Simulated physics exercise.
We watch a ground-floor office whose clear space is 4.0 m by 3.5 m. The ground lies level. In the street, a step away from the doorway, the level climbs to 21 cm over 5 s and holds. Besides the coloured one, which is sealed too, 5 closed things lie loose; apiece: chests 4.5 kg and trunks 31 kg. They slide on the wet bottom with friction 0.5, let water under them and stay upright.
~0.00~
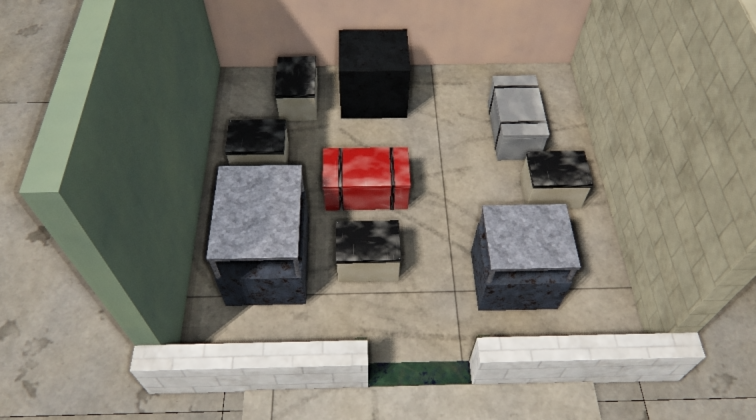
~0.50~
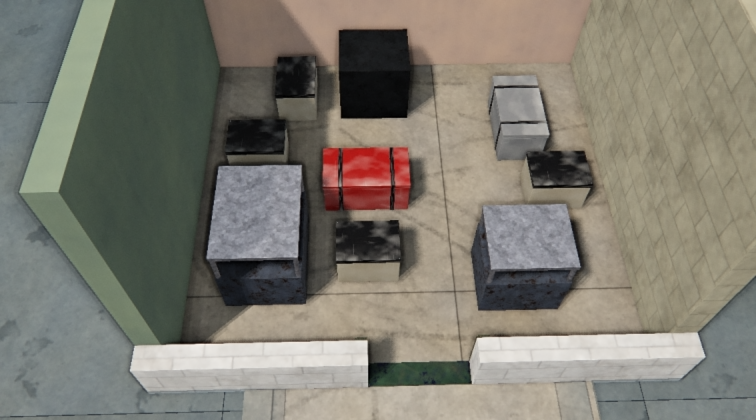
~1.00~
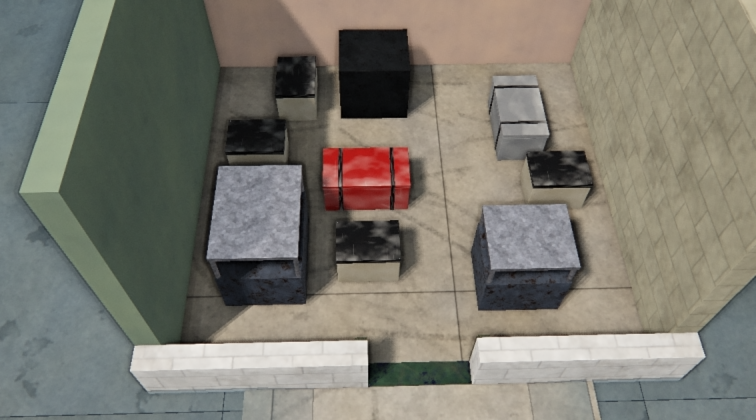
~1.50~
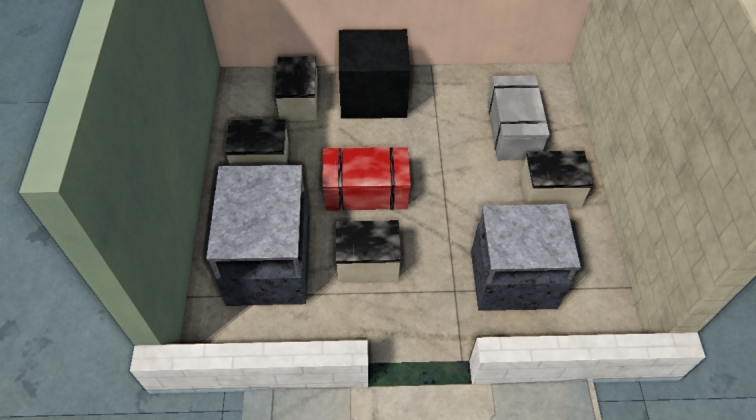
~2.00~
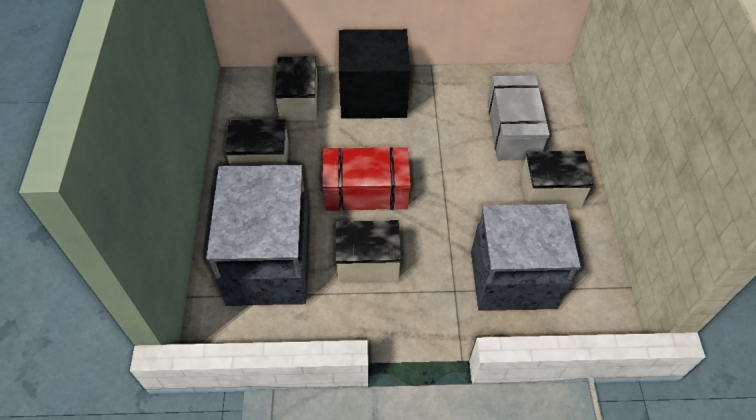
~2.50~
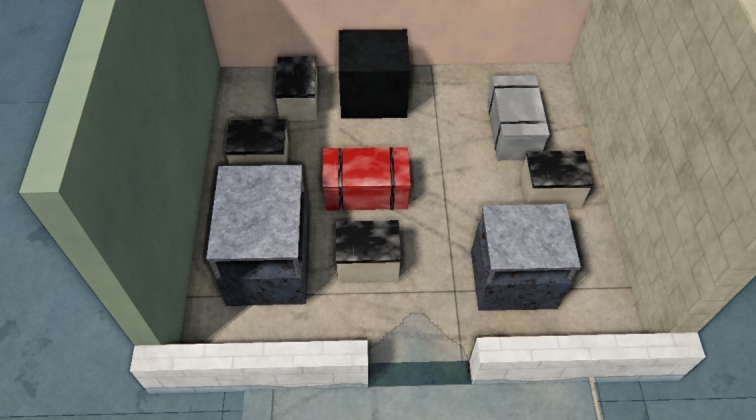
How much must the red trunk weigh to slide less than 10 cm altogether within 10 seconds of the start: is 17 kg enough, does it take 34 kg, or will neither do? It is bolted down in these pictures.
Verdict: Neither load is enough.
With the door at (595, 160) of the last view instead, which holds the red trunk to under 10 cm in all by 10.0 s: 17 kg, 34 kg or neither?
Then only the larger load is enough.
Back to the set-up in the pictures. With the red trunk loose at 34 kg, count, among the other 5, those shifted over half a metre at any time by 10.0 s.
I count 2.
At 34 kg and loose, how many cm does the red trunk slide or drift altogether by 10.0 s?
Some 40 cm in all.
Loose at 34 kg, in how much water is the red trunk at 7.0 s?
About 5 cm.
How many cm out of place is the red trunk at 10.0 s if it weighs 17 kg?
About 100 cm.
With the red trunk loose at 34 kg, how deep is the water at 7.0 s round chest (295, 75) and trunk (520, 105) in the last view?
Roughly 1 and 4 cm.
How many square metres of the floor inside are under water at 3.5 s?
About 1.5 m2.
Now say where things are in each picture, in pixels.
The red trunk at (366, 166) rests on the ground; 0.0 m2 under water; 0 of 6 have shifted, in the first picture.
The red trunk at (366, 166) rests on the ground; water covers 0.0 m2; 0 of 6 have shifted, in the second picture.
The red trunk at (366, 166), on the bottom; water covers 0.0 m2; 0 of 6 have shifted, in the third picture.
The red trunk at (366, 166), on the bottom; water covers 0.0 m2; 0 of 6 have shifted, in the fourth picture.
The red trunk at (366, 166) rests on the ground; 0.0 m2 under water; 0 of 6 have shifted, in the fifth picture.
The red trunk at (366, 166), on the bottom; water covers 0.2 m2; 0 of 6 have shifted, in the sixth picture.
After 3.5 s the red trunk would be 0 cm from its start with 17 kg and 0 cm from its start with 34 kg; 0 cm of water round it then.
After 4.5 s the red trunk would be 1 cm from its start with 17 kg and 0 cm from its start with 34 kg; 3 cm of water round it then.
After 7.0 s the red trunk would be 73 cm from its start with 17 kg and 12 cm from its start with 34 kg; 5 cm of water round it then.
After 10.0 s the red trunk would be 93 cm from its start with 17 kg and 44 cm from its start with 34 kg; 6 cm of water round it then.
